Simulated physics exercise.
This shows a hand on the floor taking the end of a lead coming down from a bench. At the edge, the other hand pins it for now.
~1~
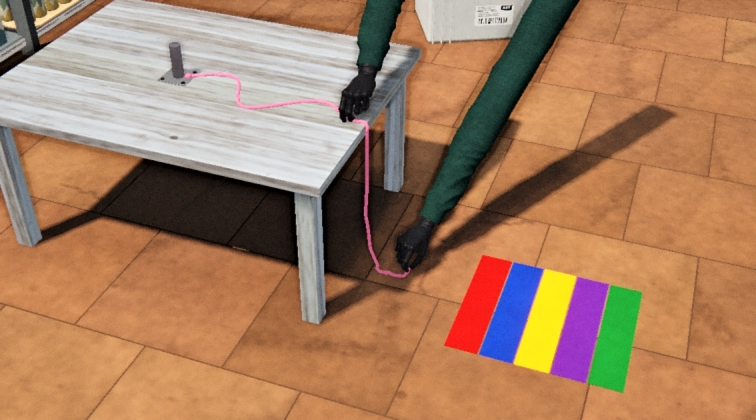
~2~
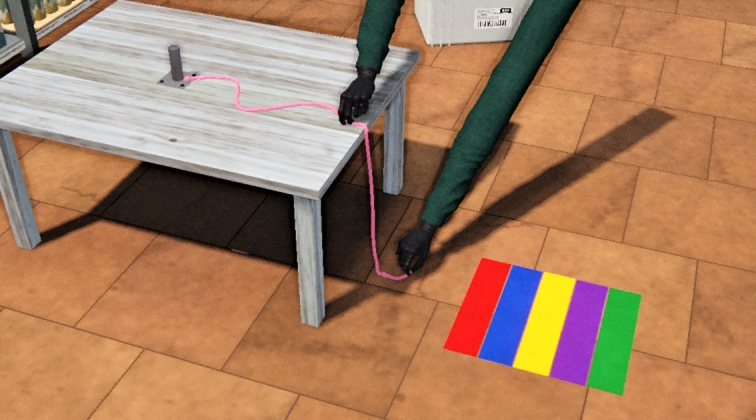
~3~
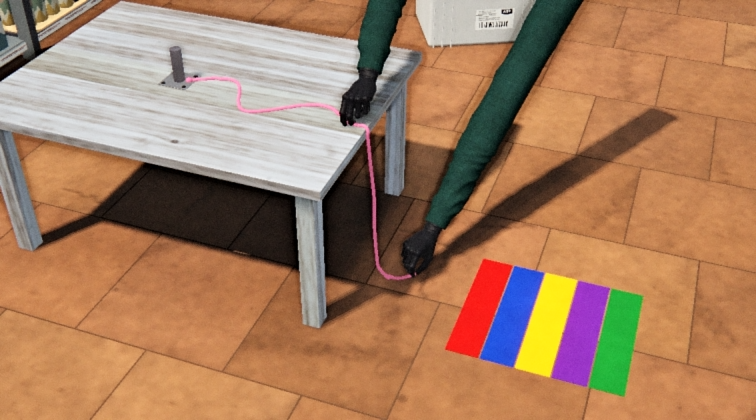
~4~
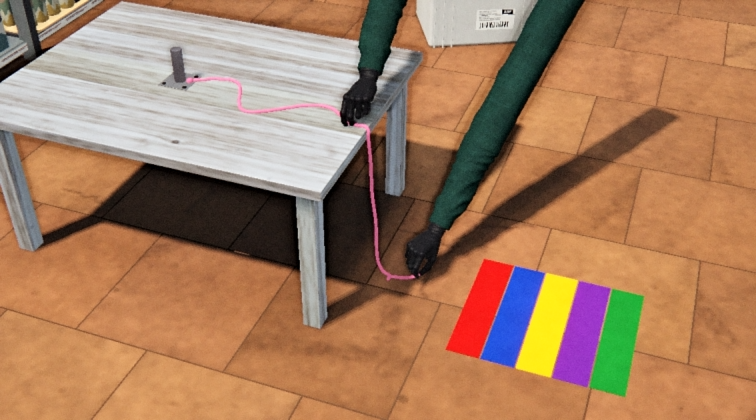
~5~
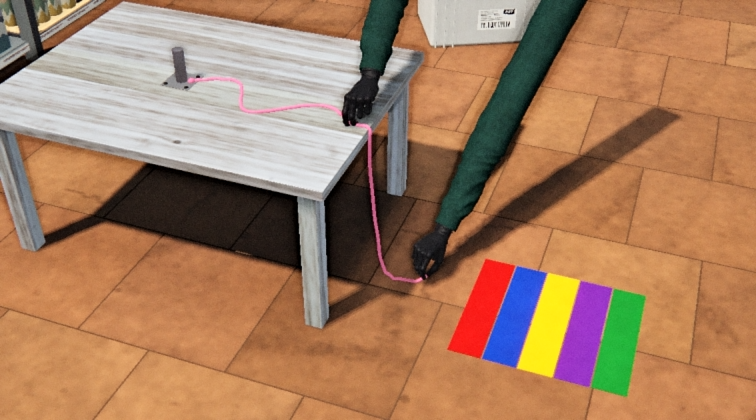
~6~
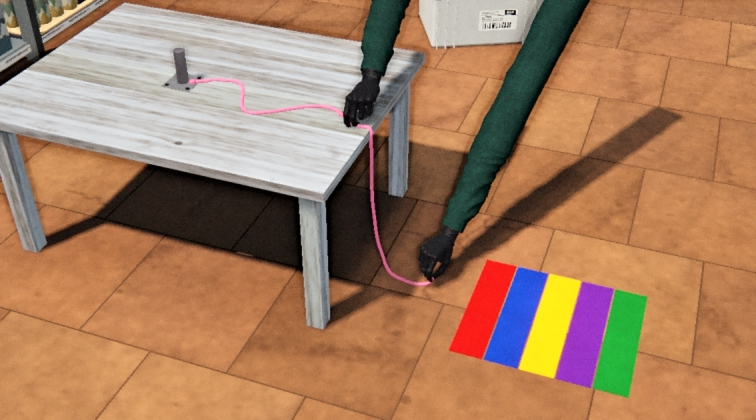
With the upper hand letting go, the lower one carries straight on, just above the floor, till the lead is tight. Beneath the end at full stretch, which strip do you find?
You find the purple strip.
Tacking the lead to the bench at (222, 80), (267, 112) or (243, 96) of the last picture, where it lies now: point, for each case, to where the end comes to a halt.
(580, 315); (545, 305); (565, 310).
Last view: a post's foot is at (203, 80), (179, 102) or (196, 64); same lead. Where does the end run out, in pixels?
First close to (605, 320), next close to (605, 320), last close to (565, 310).
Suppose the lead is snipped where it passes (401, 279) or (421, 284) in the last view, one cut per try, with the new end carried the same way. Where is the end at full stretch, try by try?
In order, about (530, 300) and about (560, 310).
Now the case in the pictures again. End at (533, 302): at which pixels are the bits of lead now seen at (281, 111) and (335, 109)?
At (319, 113), then (368, 128).
Soon after, end near (533, 302); over blue.
Then, end near (567, 311); over yellow.
At full stretch, end near (586, 315); over purple. The purple one.
